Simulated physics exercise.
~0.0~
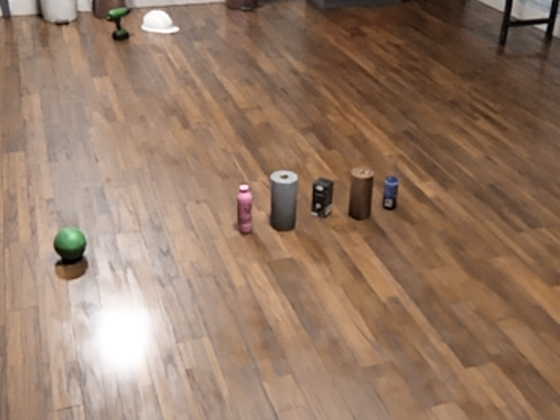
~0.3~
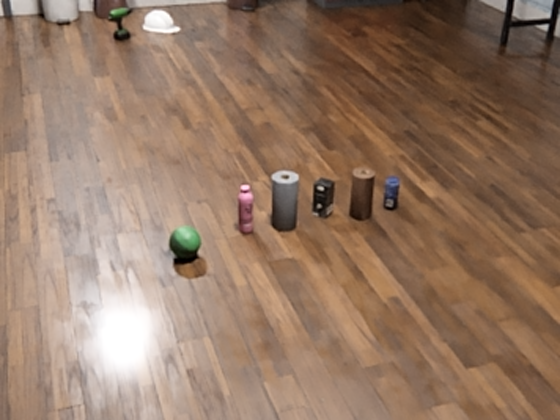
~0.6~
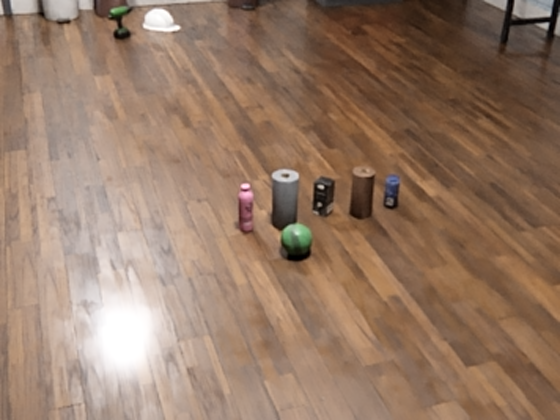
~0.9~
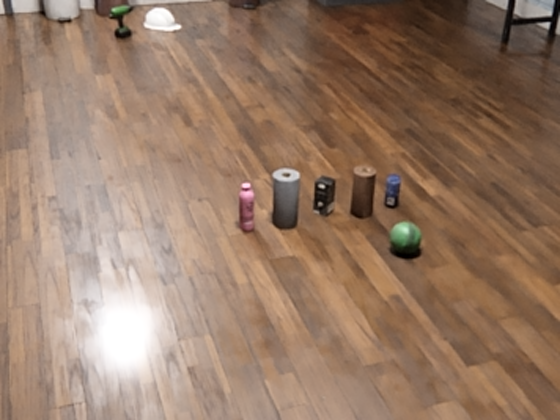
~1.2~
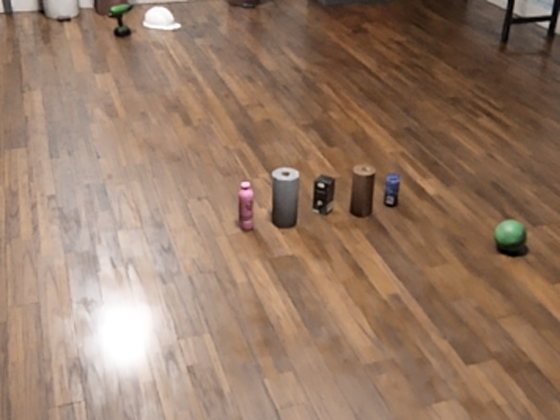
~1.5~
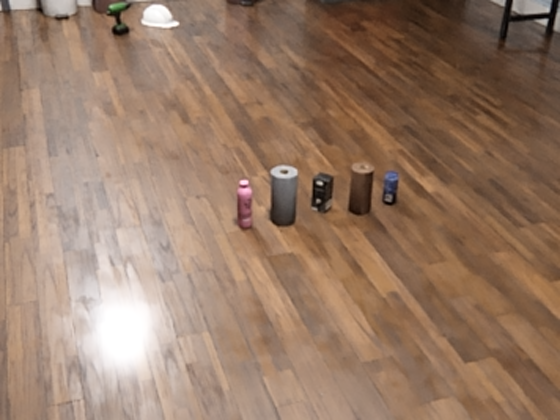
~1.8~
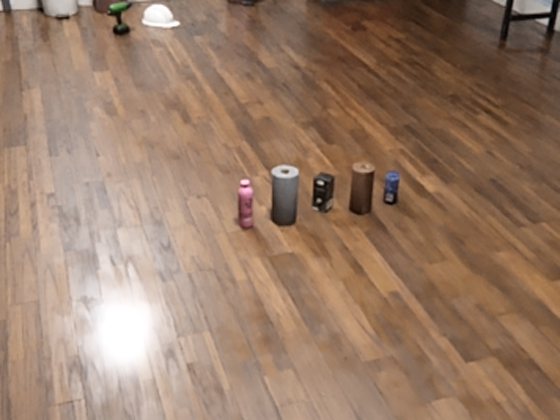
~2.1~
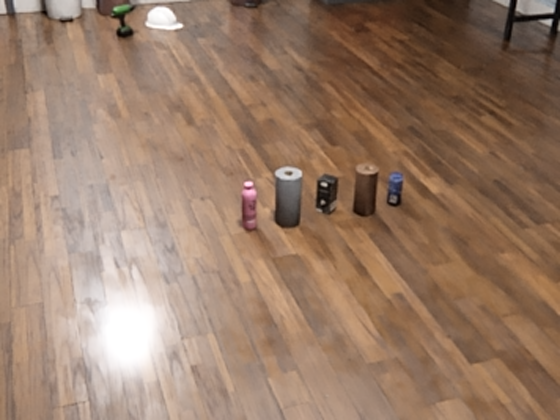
Five household items standing in a row on a wooden floor as a green ball rolls right past them, leaving all upright.
